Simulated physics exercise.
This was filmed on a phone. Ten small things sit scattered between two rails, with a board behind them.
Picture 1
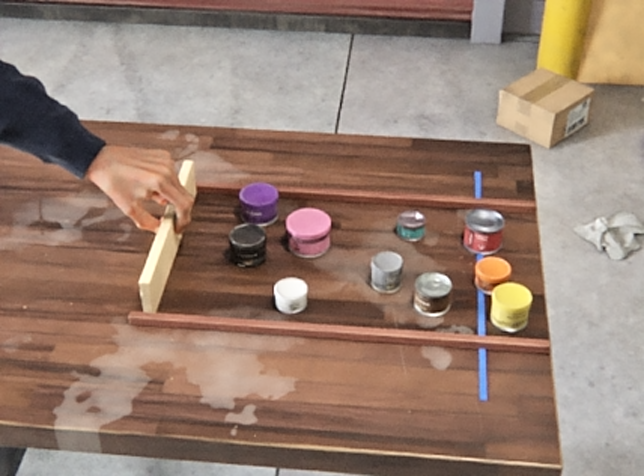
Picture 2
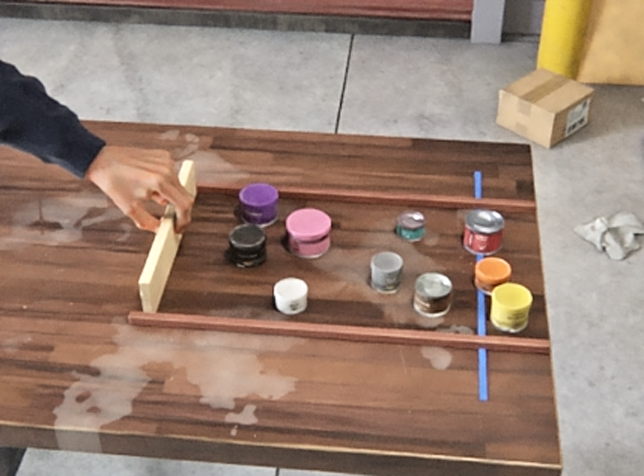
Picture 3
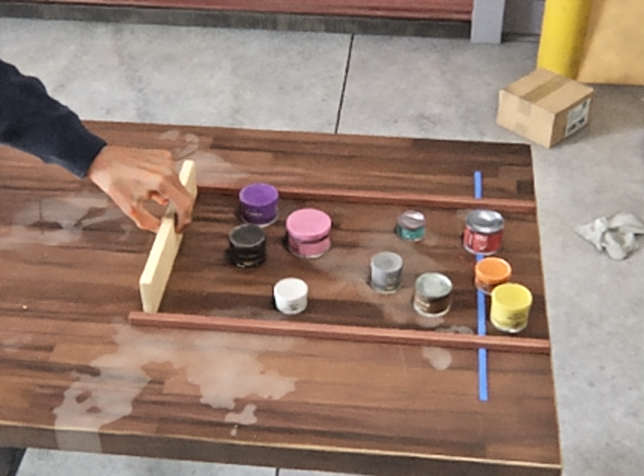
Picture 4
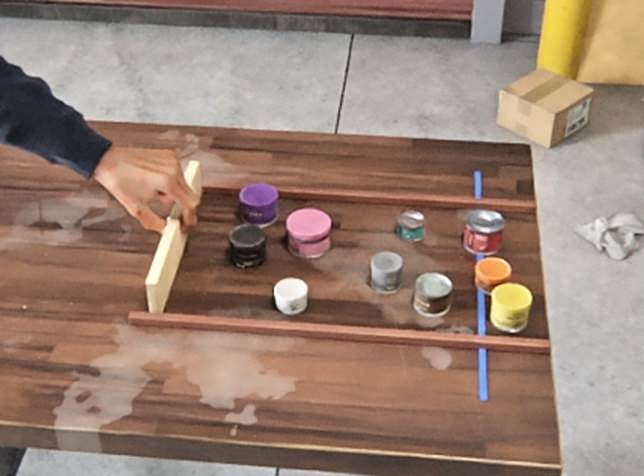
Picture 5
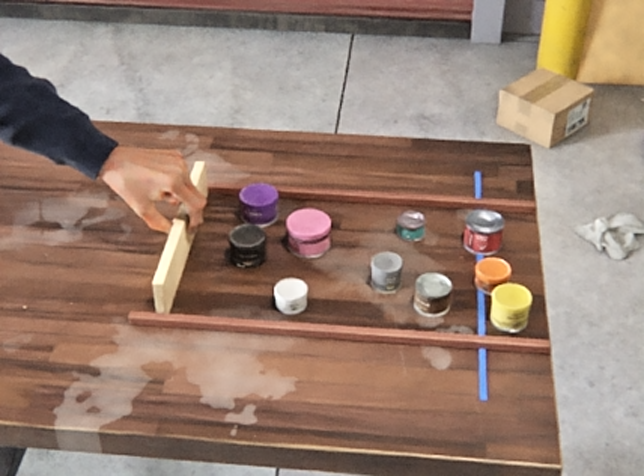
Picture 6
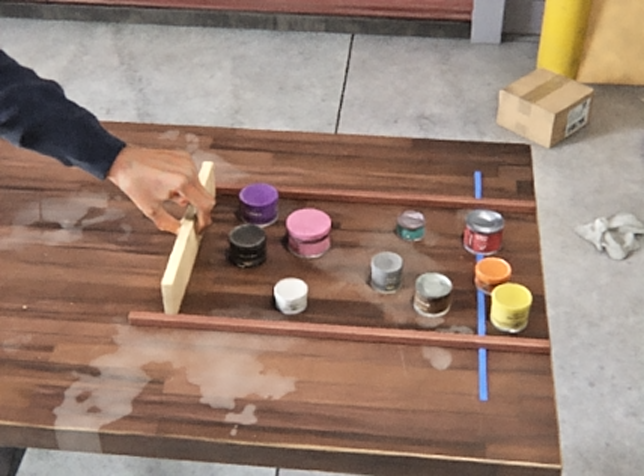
On a wooden tabletop, a hand slides an upright board slightly right toward scattered small containers.
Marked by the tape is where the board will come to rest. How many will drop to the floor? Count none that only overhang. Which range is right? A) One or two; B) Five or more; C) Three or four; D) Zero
Answer: A.
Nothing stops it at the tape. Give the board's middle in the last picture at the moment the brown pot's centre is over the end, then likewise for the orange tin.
First near (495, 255), second near (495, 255).
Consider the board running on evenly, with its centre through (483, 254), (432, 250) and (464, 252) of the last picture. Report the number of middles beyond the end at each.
2; 0; 1.
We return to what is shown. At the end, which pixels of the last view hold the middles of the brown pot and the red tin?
The brown pot ends at (533, 312) and the red tin at (545, 245).
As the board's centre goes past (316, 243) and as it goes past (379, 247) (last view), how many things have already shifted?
One spot: 4. Other spot: 7.
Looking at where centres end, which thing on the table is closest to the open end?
The foremost one is the red tin.
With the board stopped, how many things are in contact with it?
5.
Soon after, none off yet; yellow pot at rest near (511, 308); orange tin at rest near (493, 276); red tin at rest near (484, 232).
In the end, the number that fall off is one or two; gone, yellow pot.
